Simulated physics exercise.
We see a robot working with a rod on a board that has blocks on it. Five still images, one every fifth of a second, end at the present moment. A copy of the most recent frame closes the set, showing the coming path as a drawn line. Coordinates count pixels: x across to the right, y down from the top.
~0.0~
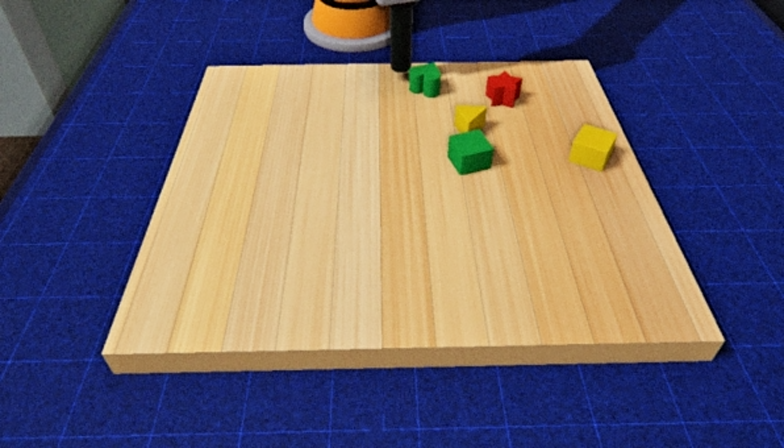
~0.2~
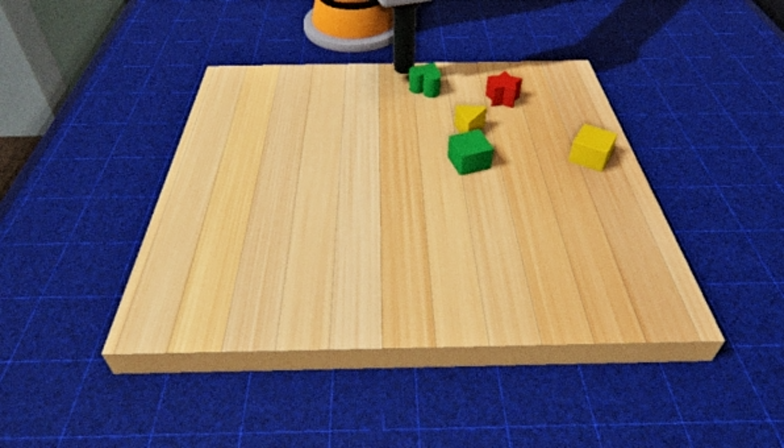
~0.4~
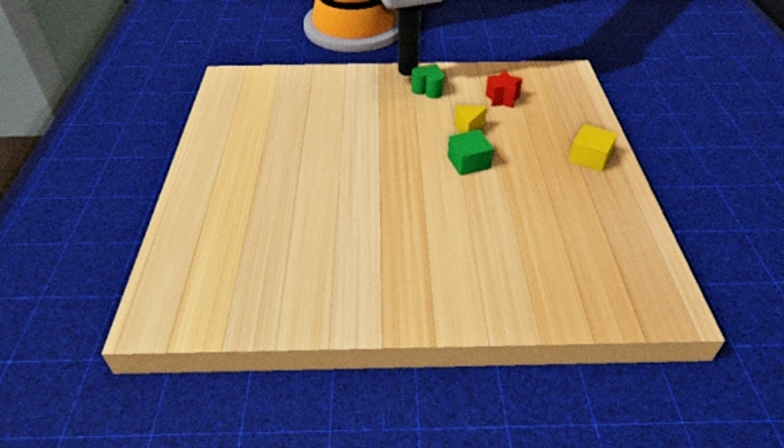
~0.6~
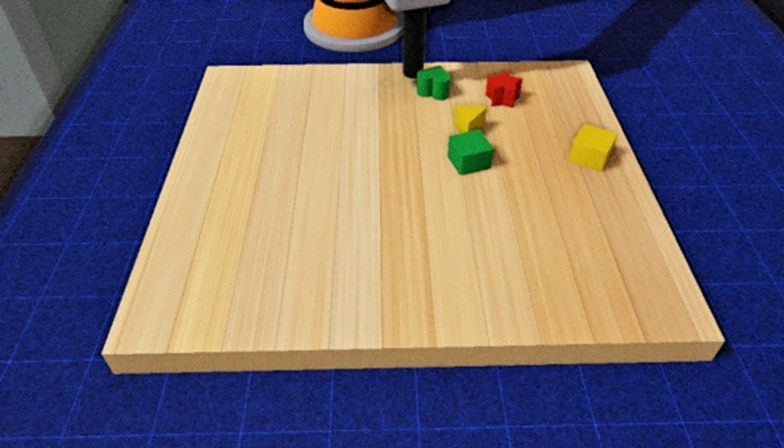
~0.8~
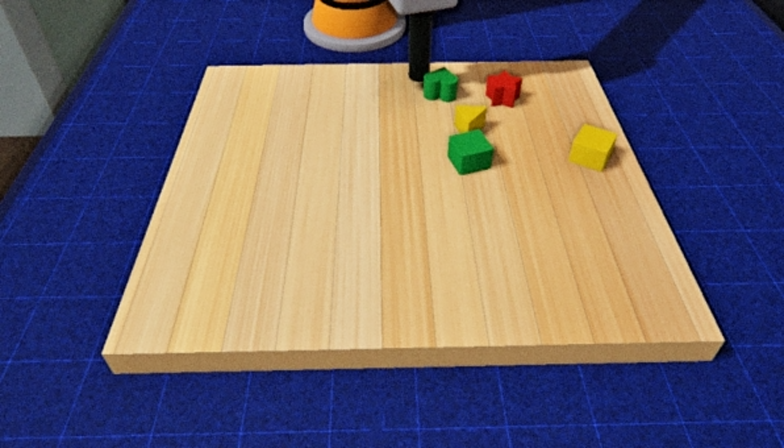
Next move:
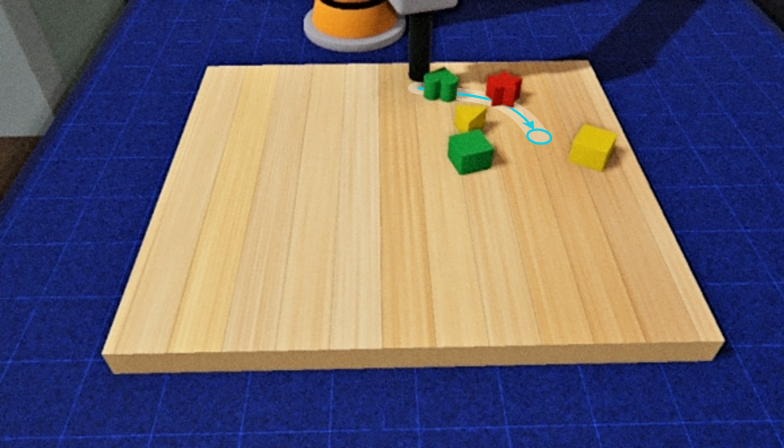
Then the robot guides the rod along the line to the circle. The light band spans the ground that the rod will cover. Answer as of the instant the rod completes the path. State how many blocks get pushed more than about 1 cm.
The number will come to 2.
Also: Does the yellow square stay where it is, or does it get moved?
It is still on its spot.
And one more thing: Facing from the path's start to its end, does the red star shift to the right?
Answer: No.
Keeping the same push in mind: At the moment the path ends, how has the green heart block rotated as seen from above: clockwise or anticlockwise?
It swings round clockwise.
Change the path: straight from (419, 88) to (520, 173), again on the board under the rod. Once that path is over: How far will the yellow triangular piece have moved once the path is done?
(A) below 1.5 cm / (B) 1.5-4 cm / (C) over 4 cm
I choose C.
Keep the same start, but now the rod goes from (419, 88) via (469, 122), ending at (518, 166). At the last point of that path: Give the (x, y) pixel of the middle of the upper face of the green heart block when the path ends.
In the picture, that point is around (479, 86).
Path on the board, from (419, 88) via (466, 95) and (512, 109), ending at (539, 137).
What follows on the original path. One third of the way, rod (468, 85); green heart block (485, 86); red star (509, 81), turned 15° anticlockwise.
Two thirds of the way, rod (514, 99); green heart block (511, 103), turned 65° clockwise; red star (538, 84), turned 70° anticlockwise.
At the end, rod (541, 126); green heart block (514, 114), turned 110° clockwise; red star (541, 86), turned 95° anticlockwise; yellow square in place.
